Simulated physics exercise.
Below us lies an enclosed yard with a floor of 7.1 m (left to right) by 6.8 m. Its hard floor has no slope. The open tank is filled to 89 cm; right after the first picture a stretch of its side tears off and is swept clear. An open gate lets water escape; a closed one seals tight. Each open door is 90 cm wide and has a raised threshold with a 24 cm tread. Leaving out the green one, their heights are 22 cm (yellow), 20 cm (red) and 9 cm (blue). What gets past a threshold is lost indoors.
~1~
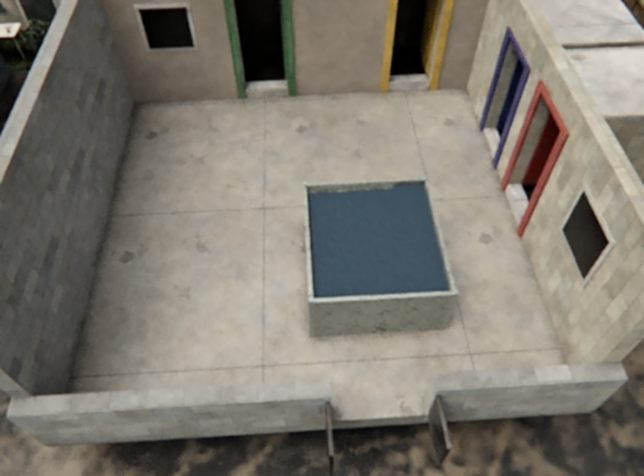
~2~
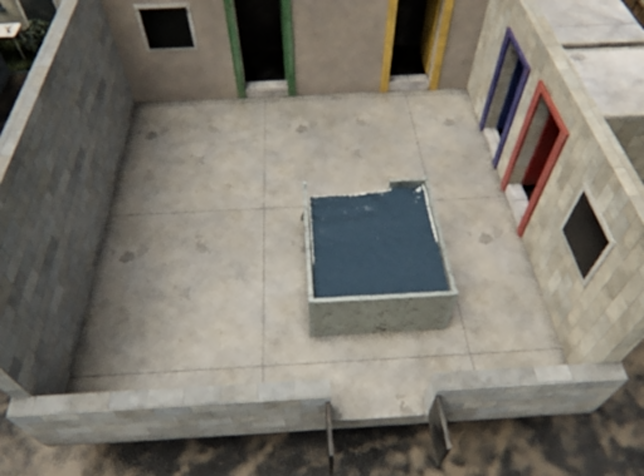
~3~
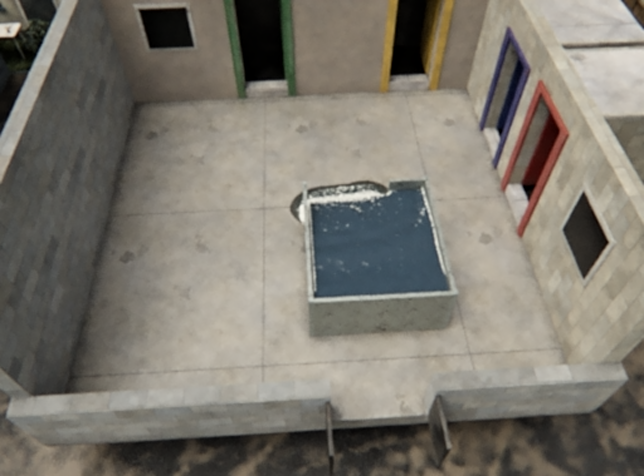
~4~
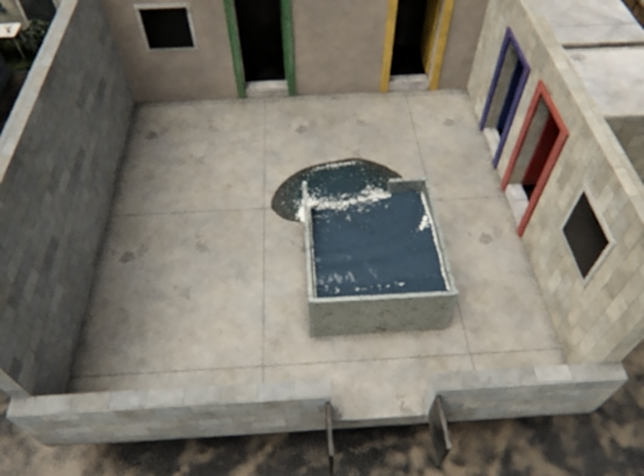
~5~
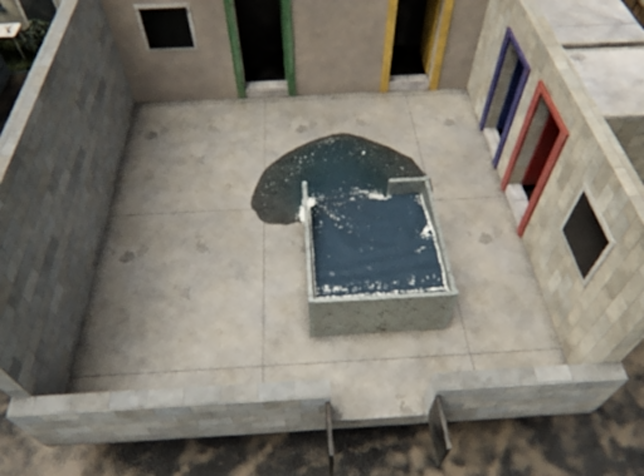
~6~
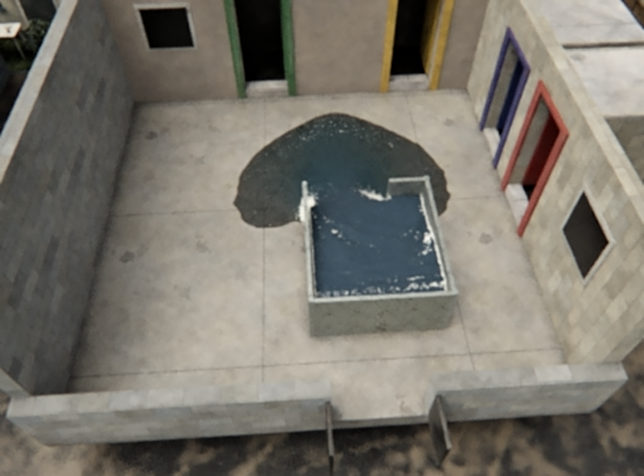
Walled courtyard with an open tank, its far side breaking away and dark water spreading in a widening fan across the pale floor.
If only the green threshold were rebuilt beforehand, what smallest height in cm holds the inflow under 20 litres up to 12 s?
Some 27 cm above the ground.
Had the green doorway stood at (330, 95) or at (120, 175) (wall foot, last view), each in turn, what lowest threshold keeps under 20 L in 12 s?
About 33 and 8.5 cm.
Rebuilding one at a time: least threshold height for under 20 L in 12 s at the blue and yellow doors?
About 8.0 cm at blue and 20 cm at yellow.
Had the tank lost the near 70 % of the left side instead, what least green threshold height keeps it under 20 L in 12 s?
Then roughly 10.5 cm.
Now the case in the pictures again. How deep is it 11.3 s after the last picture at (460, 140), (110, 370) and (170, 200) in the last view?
In that order: 6, 10 and 5 cm.
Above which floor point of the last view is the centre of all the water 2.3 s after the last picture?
At about (324, 167).
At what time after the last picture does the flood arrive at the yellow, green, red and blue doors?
Yellow 0.5 s, green 0.4 s, red 1.4 s, blue 0.7 s.
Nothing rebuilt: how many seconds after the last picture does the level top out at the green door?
At about 1.0 s.
Then, 0.7 s after the last picture water covers 35 % of the floor, deepest (42 cm) near (334, 213); 28 cm at the green door, 2 litres in over its 21 cm threshold.
Then, 2.3 s after the last picture water covers 45 % of the floor, deepest (40 cm) near (144, 105); 25 cm at the green door, 57 litres in over its 21 cm threshold.
Then, 11.3 s after the last picture water covers 100 % of the floor, deepest (12 cm) near (547, 390); 6 cm at the green door, 62 litres in over its 21 cm threshold.
At the green door as built, the water peaked near 32 cm, 1.1 s after the last picture.
With a threshold of 22.5 cm, 48 litres would have come in within the 12 s; with 30.5 cm, 6 litres. So under 20 litres takes about 27 cm.
